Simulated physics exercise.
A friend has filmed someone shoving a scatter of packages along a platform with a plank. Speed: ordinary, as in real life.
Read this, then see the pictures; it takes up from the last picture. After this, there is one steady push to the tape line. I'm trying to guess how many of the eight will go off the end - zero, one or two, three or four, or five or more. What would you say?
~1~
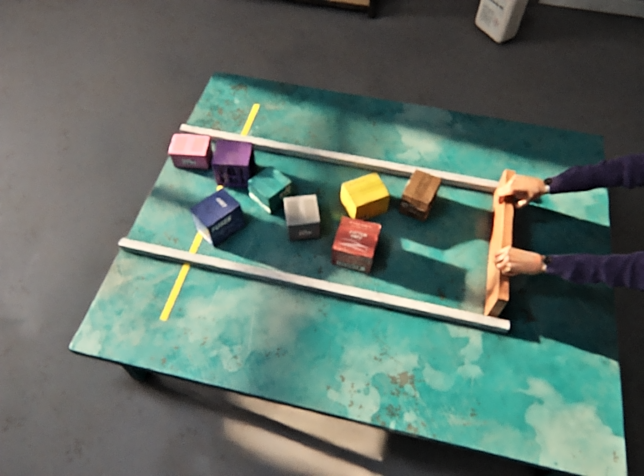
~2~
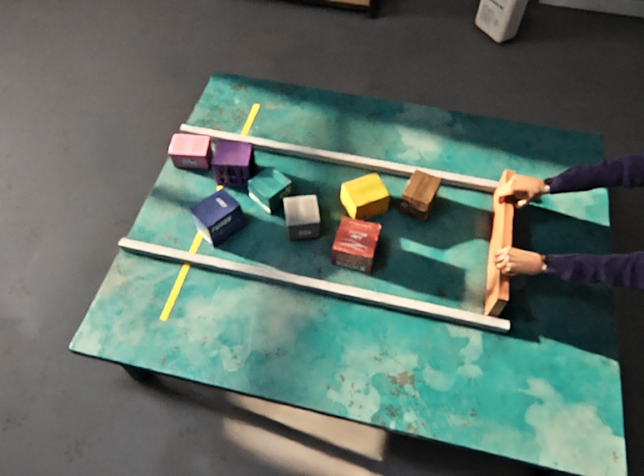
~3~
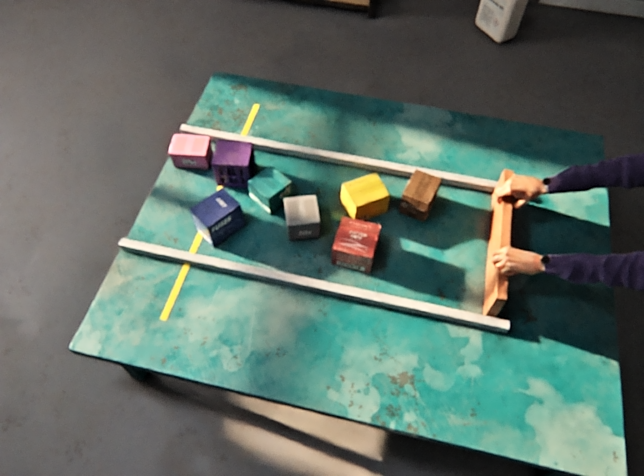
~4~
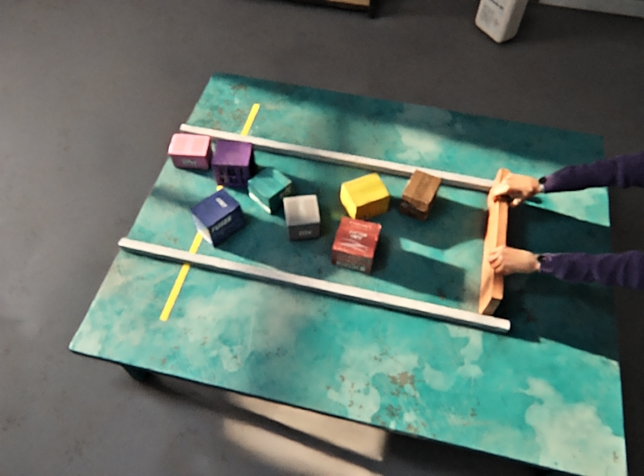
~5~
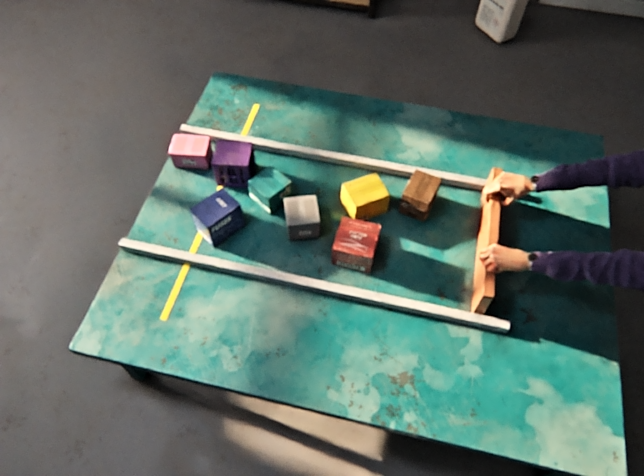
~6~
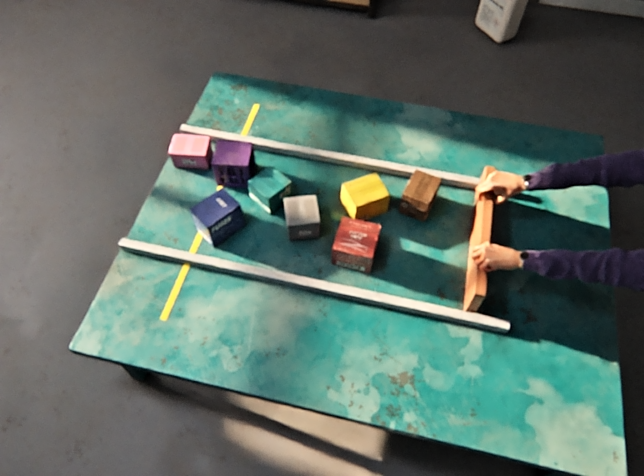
The drop count fails to reach five, yet passes two.
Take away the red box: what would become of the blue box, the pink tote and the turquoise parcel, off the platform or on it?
Outcome: Blue box is not lost; pink tote ends up off; turquoise parcel is not lost.
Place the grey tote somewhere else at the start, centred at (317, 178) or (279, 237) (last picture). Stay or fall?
Observed in order: Try one, it keeps its spot; try two, it keeps its spot.
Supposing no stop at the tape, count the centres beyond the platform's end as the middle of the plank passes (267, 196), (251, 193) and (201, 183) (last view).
In that order 1, 1 and 4.
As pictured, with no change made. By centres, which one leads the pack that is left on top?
That is the grey tote.
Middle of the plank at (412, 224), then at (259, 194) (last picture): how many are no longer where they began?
The counts are 2 and 8.
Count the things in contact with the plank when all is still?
That comes to 2.
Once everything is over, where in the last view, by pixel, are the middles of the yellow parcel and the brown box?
The yellow parcel settles near (176, 168); as for the brown box, near (210, 161).
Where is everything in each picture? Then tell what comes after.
In the first frame, pink tote (192, 152); purple crate (235, 164); blue box (218, 218); plank (501, 241); tape (216, 197).
In the second frame, purple crate (235, 164); grey tote (302, 219).
In the third frame, blue box (218, 218); turquoise parcel (271, 190).
In the fourth frame, pink tote (192, 152); red box (356, 245).
In the fifth frame, purple crate (235, 164); plank (488, 239).
In the sixth frame, pink tote (192, 152); purple crate (235, 164); blue box (218, 218); plank (480, 237); tape (216, 197).
Soon after, none off yet; pink tote at rest near (192, 152); purple crate at rest near (235, 164); blue box at rest near (218, 218).
At rest, the number that fall off is three or four; fallen, turquoise parcel, blue box and pink tote.
